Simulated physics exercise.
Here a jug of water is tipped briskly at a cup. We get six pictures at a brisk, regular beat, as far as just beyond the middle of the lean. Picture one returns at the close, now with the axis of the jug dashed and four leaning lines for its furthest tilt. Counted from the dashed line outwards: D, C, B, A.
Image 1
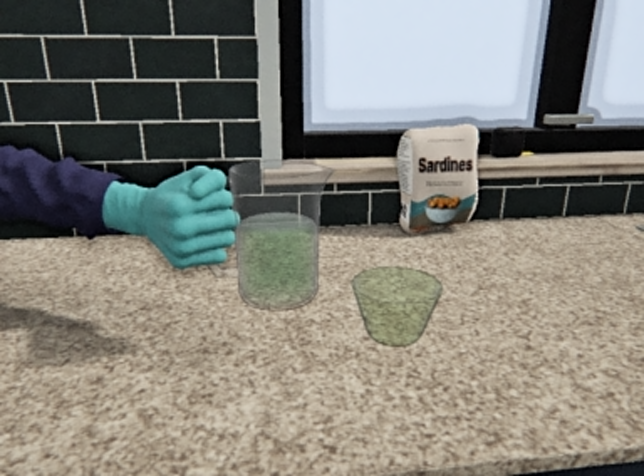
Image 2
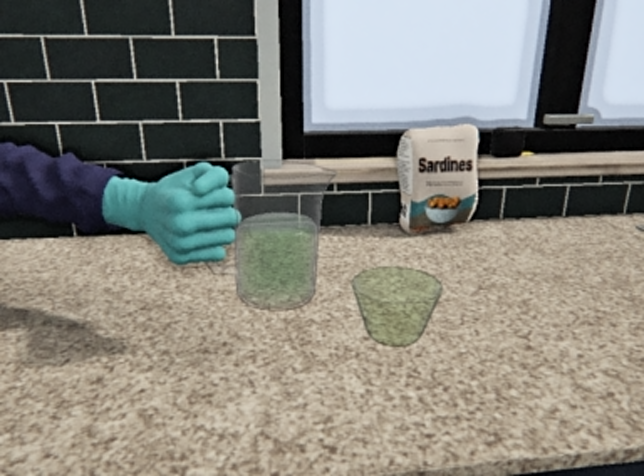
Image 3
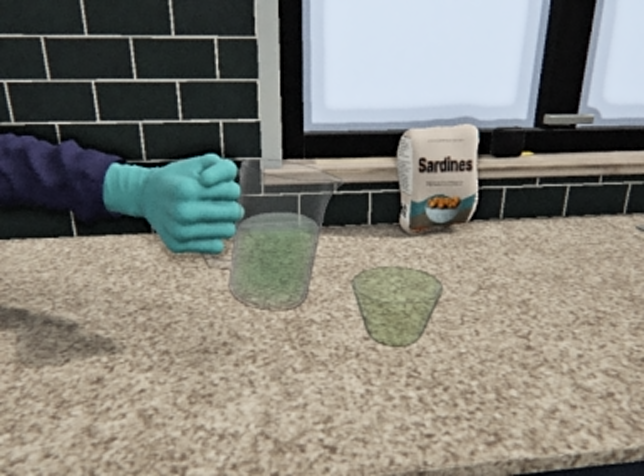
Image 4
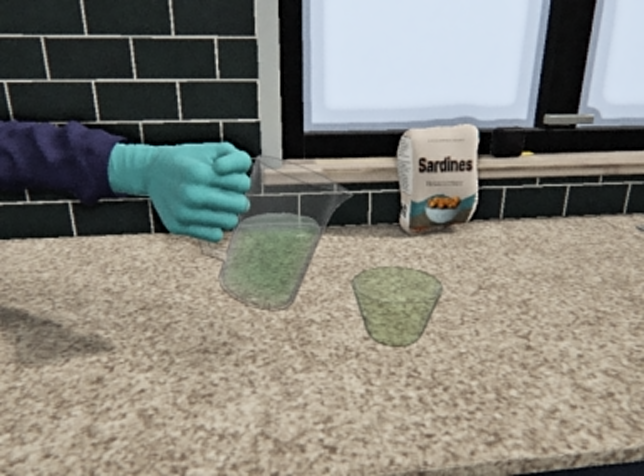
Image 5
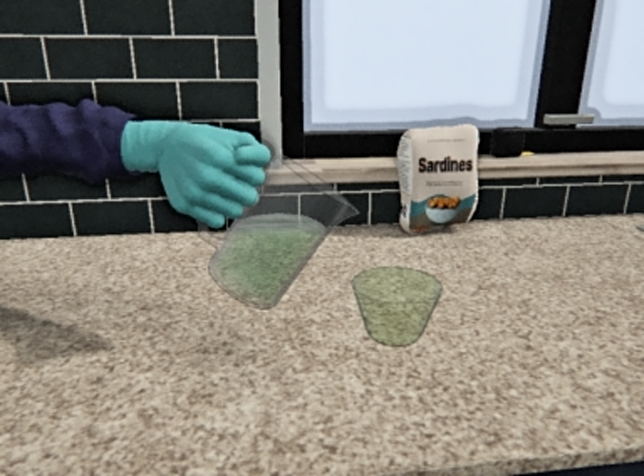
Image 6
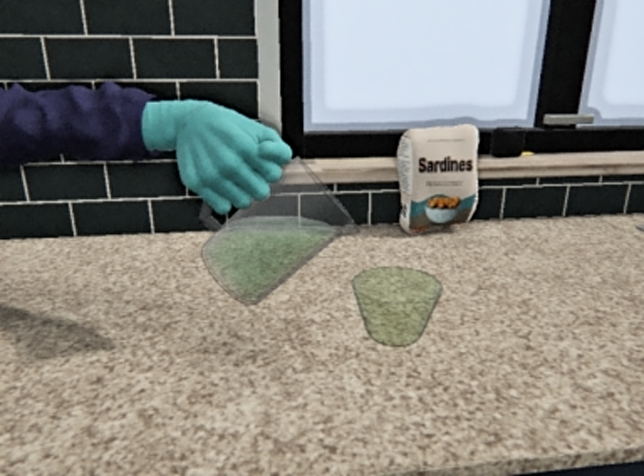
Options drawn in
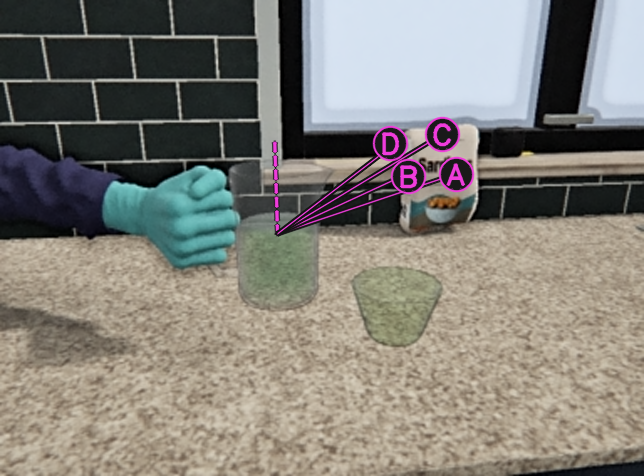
A teal-gloved hand in a dark purple sleeve reaches in from the left above a speckled beige countertop, seen from slightly above by a still camera. Beside it stands a clear jug of greenish water, with a greenish cup to the right and a Sardines bag behind, near dark tiles and a window. The hand briskly tilts the jug rightward, its lip lowering toward the cup while the water stays inside.
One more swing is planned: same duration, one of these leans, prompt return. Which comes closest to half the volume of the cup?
The best mark is A.
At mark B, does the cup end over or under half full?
Under.
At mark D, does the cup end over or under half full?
Under half.
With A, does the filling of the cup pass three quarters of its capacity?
No.
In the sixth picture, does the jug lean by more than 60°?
No.
On the marked copy, A at (440, 179); B at (391, 180); C at (427, 143); D at (378, 156).
Choosing A, the cup ends with about 50 % of what it can hold.
Choosing B, the cup ends with about 28 % of what it can hold.
Choosing C, the cup ends with about 13 % of what it can hold.
Choosing D, the cup ends with about 4 % of what it can hold.
